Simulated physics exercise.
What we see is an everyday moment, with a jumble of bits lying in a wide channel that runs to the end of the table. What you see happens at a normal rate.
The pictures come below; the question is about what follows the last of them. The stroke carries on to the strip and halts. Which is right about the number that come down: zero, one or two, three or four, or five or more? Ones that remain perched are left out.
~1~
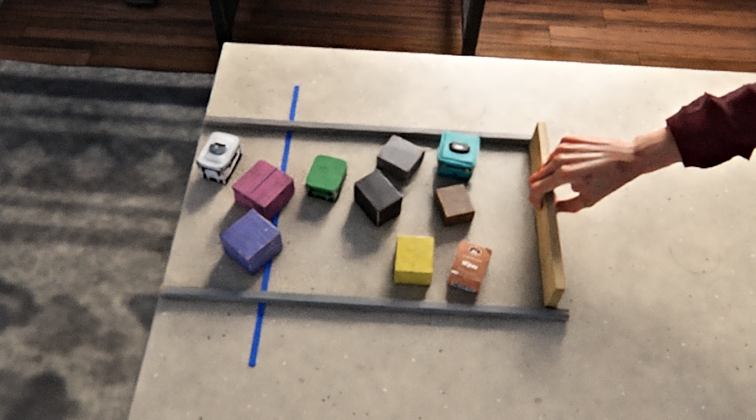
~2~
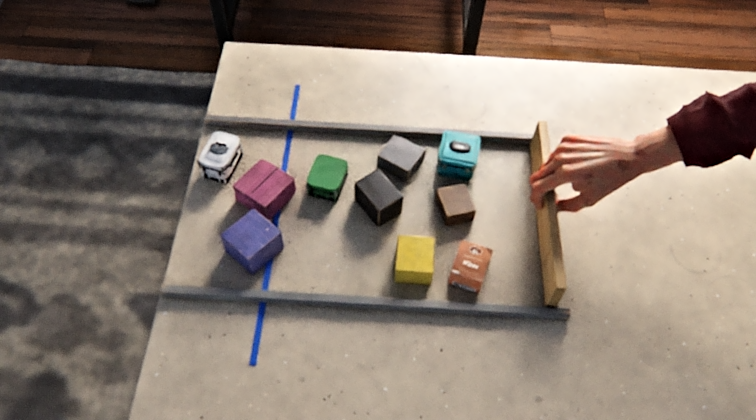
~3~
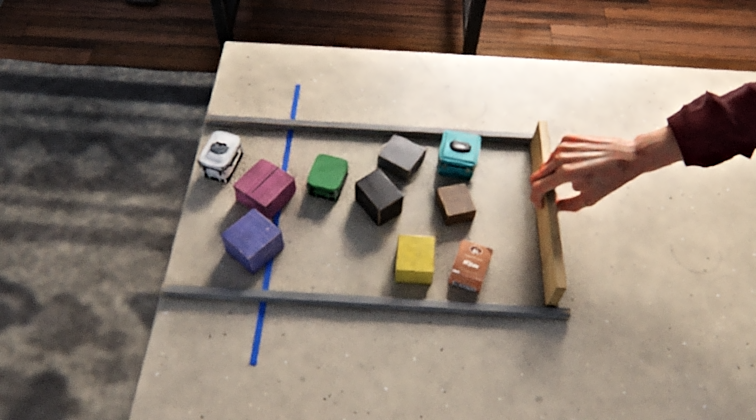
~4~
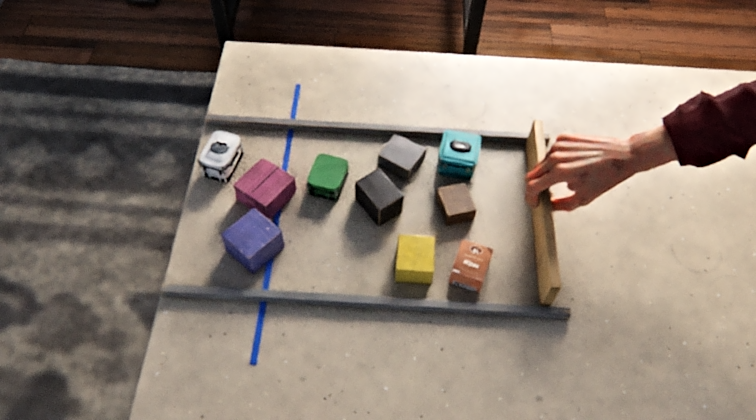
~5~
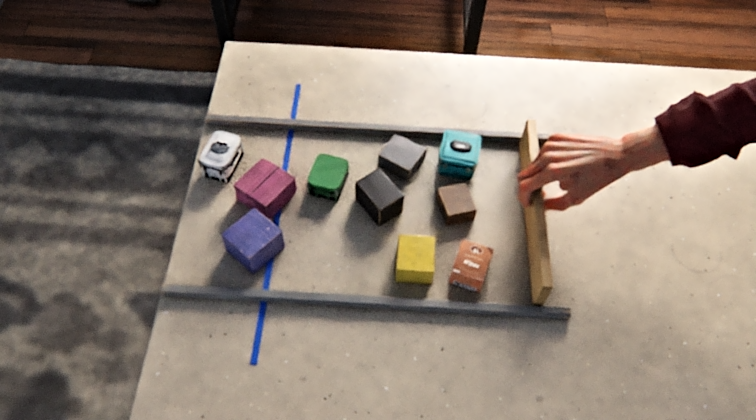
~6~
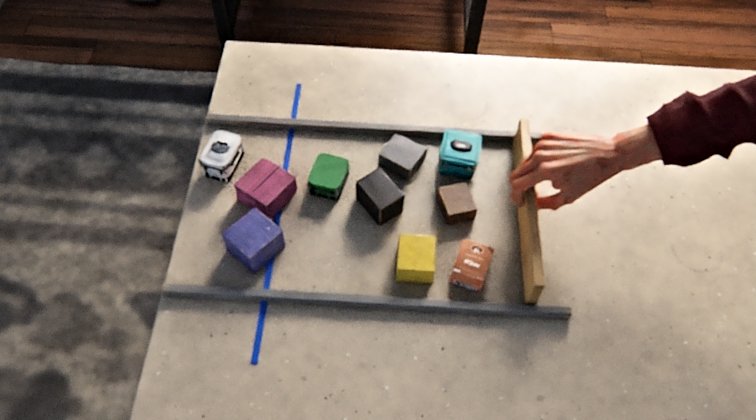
The right one is one or two.
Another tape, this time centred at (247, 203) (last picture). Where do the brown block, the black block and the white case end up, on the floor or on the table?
The brown block? It is safe. The black block? It is safe. The white case? It does not stay.
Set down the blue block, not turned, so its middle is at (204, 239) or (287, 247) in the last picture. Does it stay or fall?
Order of tries: On, on.
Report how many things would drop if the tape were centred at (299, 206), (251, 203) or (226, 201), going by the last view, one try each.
Tallies in the order given: 0, 4, 7.
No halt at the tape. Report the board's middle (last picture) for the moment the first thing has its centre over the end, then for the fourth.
At (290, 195) for the first, at (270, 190) for the fourth.
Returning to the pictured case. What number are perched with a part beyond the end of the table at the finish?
2 of them.
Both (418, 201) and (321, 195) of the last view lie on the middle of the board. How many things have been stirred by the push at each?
That makes 7 at the first spot and 10 at the second.
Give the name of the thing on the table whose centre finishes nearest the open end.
That would be the blue block, which ends nearest.
Soon after, none off yet; white case at rest near (223, 156); blue block at rest near (254, 240); pink box at rest near (266, 188).
After that, none off yet; white case at rest near (223, 156); blue block at rest near (253, 242); pink box displaced a little near (252, 192).
And then, none off yet; white case displaced a little near (211, 152); blue block displaced about its own width near (214, 243); pink box displaced about its own width near (202, 201).
In the end, the number that fall off is one or two; gone, pink box and white case.
